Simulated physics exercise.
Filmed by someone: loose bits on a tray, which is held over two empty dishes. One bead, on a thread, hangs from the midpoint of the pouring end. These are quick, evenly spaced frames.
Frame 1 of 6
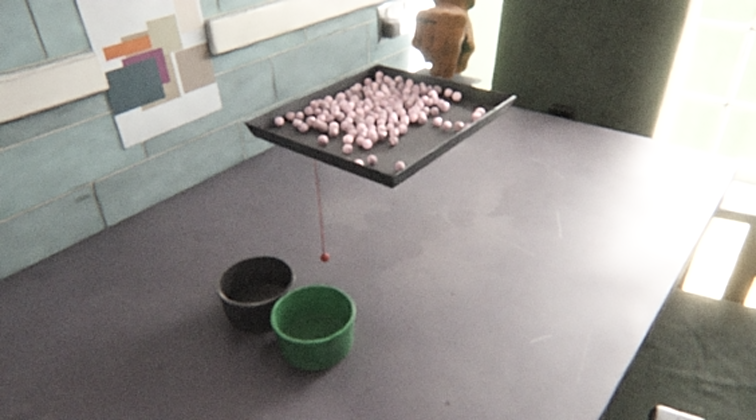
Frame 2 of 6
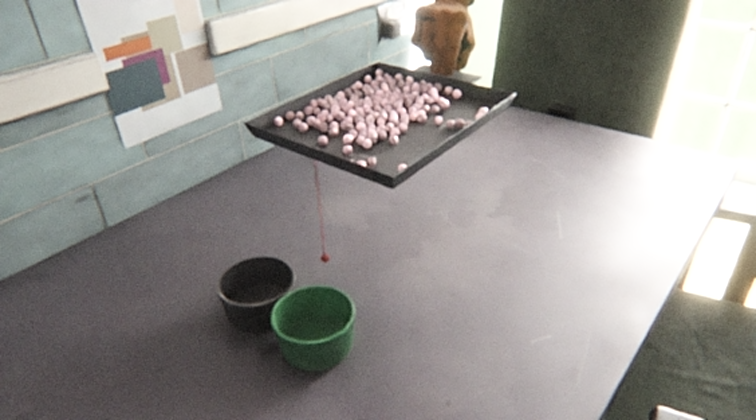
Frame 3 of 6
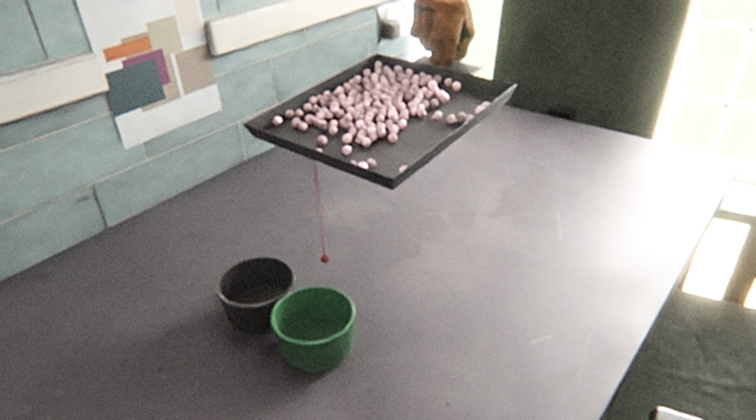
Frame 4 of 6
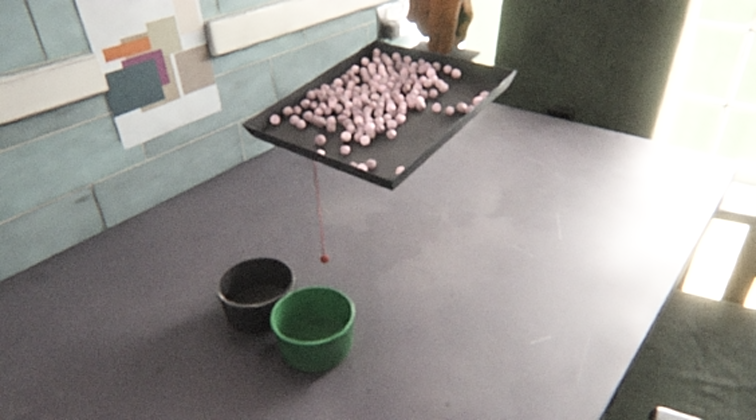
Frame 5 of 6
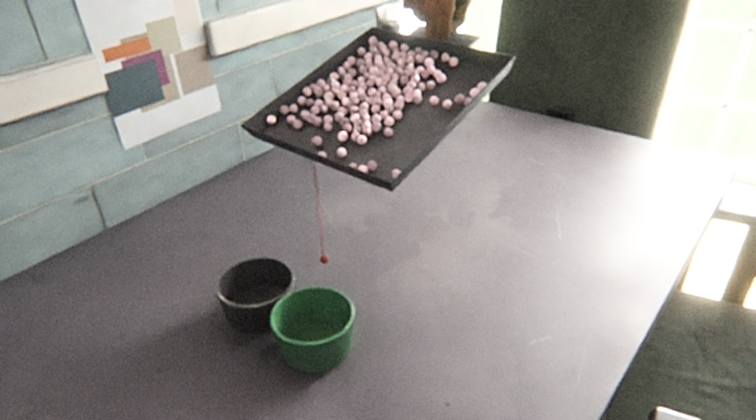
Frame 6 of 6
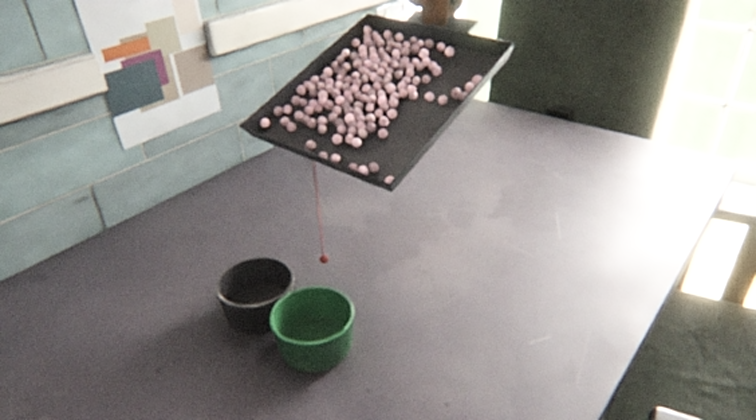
A dark tray of pink sugar pearls sits nearly level above a black dish and a green dish on a grey tabletop, a red bead hanging from its near edge. Its far side then rises steadily, steepening the slope, and the pearls begin shifting down toward the lower edge, still on the tray.
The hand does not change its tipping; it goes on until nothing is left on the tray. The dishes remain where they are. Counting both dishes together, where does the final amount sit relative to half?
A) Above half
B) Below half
Answer: A.
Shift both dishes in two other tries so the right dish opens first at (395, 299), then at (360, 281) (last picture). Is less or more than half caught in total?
The first time it's lower than half, the second time lower than half.
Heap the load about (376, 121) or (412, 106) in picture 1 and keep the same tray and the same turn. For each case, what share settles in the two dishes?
Share in order: Roughly 70 %, 60 %.
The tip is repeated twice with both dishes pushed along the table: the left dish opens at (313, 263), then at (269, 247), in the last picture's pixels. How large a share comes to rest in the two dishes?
You'd get 0 in a hundred first and 10 in a hundred after that.
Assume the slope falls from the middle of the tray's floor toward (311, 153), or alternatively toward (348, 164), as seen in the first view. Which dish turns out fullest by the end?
Number one favours the left of the two; number two favours the right of the two.
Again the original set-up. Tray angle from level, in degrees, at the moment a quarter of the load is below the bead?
About 70 degrees.
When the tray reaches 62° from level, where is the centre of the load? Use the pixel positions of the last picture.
Near (308, 158).
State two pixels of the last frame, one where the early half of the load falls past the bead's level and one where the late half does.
Around (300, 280) first; around (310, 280) second.
Soon after the last picture, tray tipped steeply; about two thirds on the tray; a small part in the right dish; a small part in the left dish; a stray few outside both; about a quarter in the air.
A little later, tray tipped right over; a stray few on the tray; about a quarter in the right dish; about a quarter in the left dish; about a quarter outside both; about a quarter in the air.
Later still, tray tipped past a quarter turn; about a third in the right dish; about a third in the left dish; about a third outside both.
By the end, tray tipped past a quarter turn; about a third in the right dish; about a third in the left dish; about a third outside both.
